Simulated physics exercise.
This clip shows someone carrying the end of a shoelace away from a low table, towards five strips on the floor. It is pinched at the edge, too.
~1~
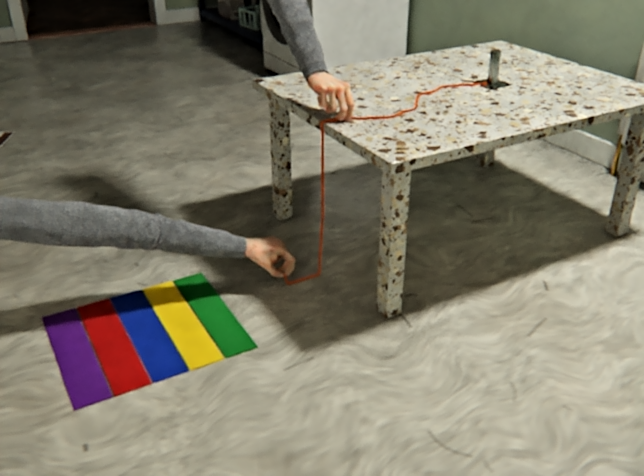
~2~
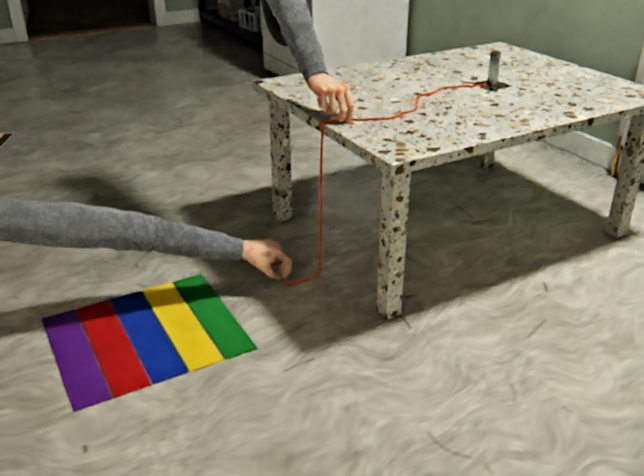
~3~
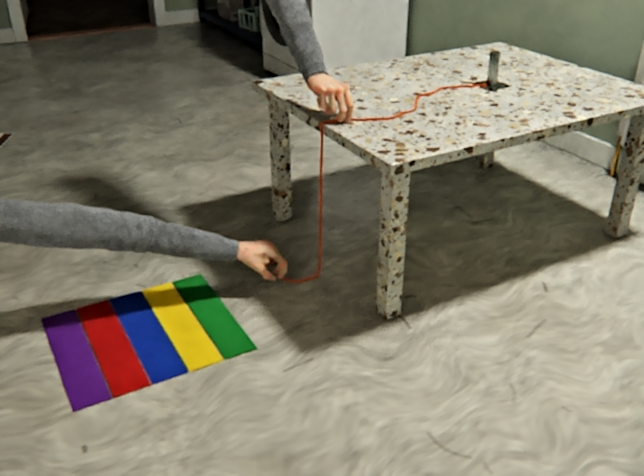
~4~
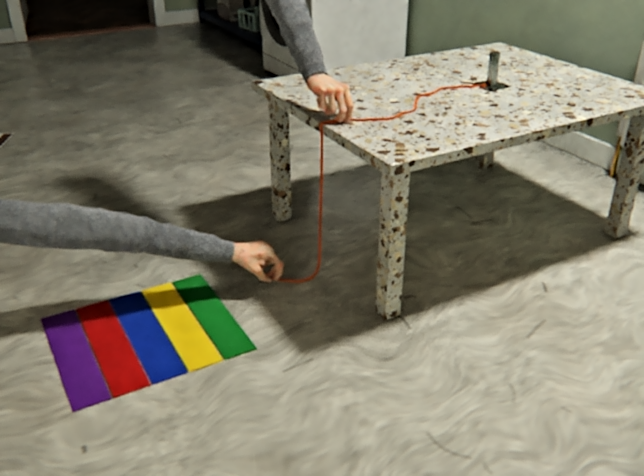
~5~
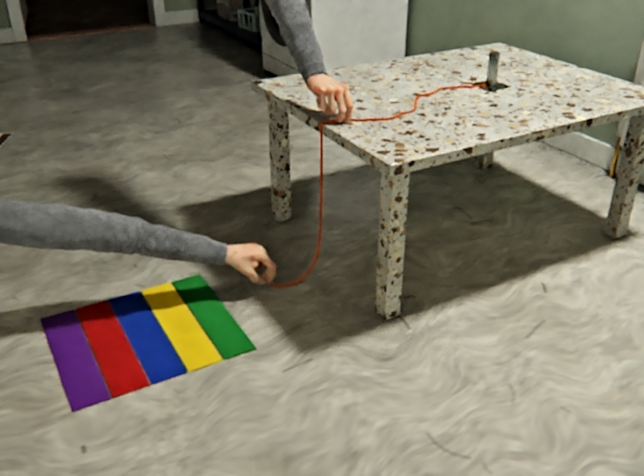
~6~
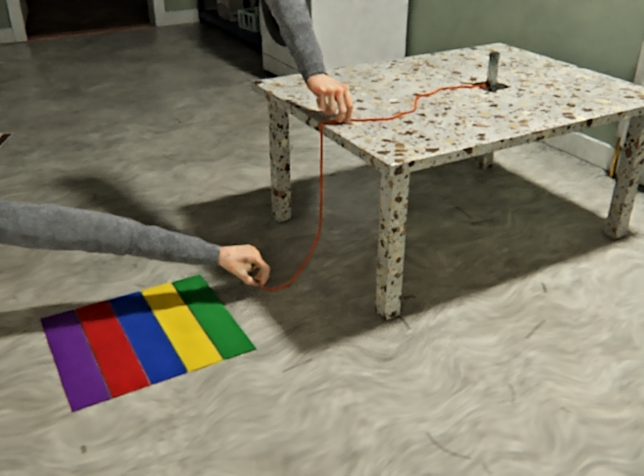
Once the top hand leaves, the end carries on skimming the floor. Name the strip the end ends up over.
Blue.
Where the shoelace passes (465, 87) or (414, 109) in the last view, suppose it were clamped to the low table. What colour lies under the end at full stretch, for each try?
Strip per try: Blue / yellow.
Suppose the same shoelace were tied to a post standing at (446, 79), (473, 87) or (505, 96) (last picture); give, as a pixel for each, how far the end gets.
First close to (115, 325), next close to (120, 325), last close to (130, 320).
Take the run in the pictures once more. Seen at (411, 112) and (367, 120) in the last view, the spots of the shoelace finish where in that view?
First point (383, 111), second point (338, 121).
A little later, end near (212, 297); over green.
Next, end near (168, 310); over yellow.
When it is tight, end near (141, 317); over blue. It halts on the blue strip.
